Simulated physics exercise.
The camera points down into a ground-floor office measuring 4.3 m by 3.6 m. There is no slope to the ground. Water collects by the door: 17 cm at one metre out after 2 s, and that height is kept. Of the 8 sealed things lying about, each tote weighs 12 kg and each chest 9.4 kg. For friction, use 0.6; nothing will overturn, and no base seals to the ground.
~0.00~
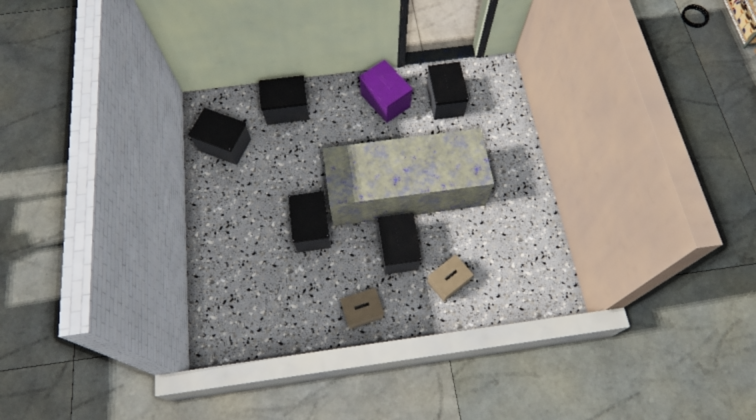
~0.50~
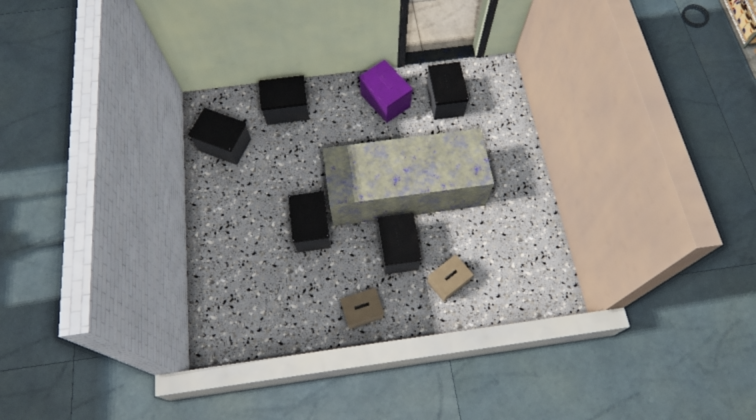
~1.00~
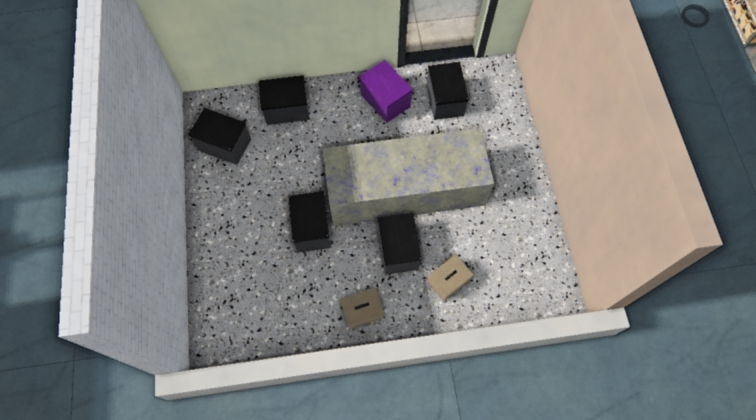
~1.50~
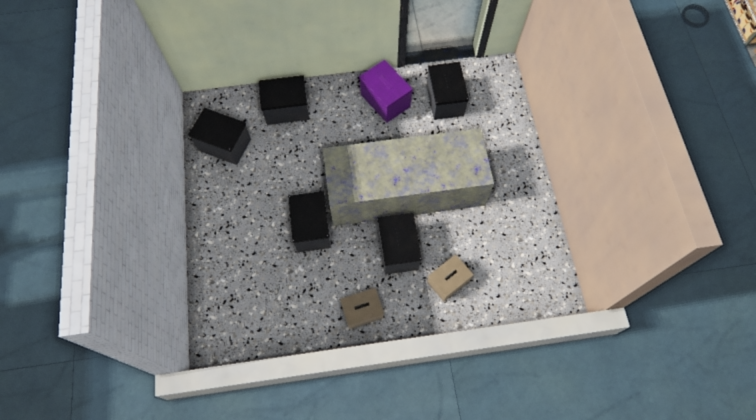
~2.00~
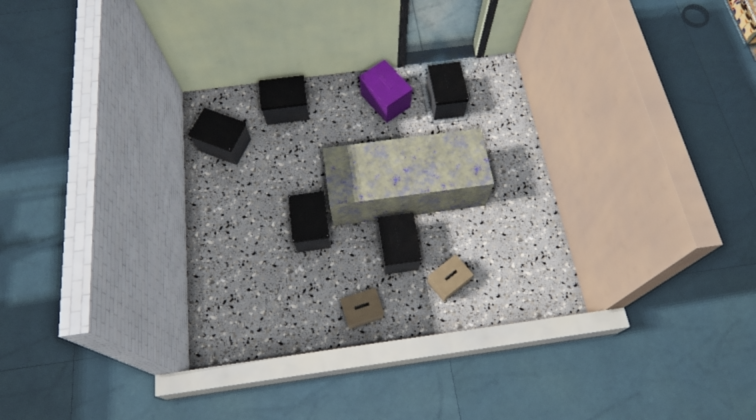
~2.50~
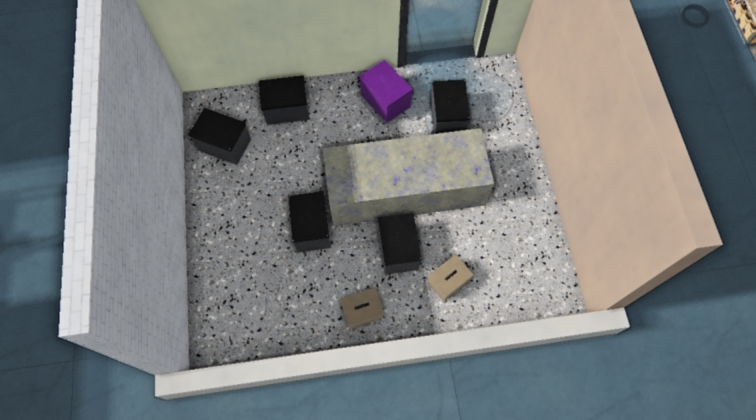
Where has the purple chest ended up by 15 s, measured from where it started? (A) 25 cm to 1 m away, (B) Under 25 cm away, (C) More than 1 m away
A.
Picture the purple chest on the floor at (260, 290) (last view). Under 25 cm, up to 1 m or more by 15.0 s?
What happens is it gets pushed a long way.
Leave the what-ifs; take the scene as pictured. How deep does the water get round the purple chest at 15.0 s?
Roughly 9 cm deep.
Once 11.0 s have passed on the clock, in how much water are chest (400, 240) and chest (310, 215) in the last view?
6 and 4 cm.
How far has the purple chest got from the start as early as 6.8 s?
20 cm or so by then.
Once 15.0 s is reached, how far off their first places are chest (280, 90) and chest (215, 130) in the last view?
They've ended up 120 cm and 100 cm away, in that order.
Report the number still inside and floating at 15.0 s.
It comes to 7.
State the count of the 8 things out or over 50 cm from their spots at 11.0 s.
Answer: 2.
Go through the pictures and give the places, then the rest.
The purple chest at (386, 83), on the bottom; 0.0 m2 under water; 0 of 8 have shifted, in the first frame.
The purple chest at (386, 83), on the bottom; water covers 0.0 m2; 0 of 8 have shifted, in the second frame.
The purple chest at (386, 83) rests on the ground; 0.0 m2 under water; 0 of 8 have shifted, in the third frame.
The purple chest at (386, 83) rests on the ground; water covers 0.0 m2; 0 of 8 have shifted, in the fourth frame.
The purple chest at (386, 83) rests on the ground; water covers 0.3 m2; 0 of 8 have shifted, in the fifth frame.
The purple chest at (386, 83) rests on the ground; water covers 1.0 m2; 1 of 8 have shifted, in the sixth frame.
After 3.5 s the purple chest is near (374, 86), 0.1 m from its start, aground; 0 afloat.
After 6.8 s the purple chest is near (371, 86), 0.2 m from its start, aground; 1 afloat.
After 11.0 s the purple chest is near (361, 82), 0.3 m from its start, afloat; 5 afloat.
After 15.0 s the purple chest is near (385, 109), 0.4 m from its start, afloat; 7 afloat.
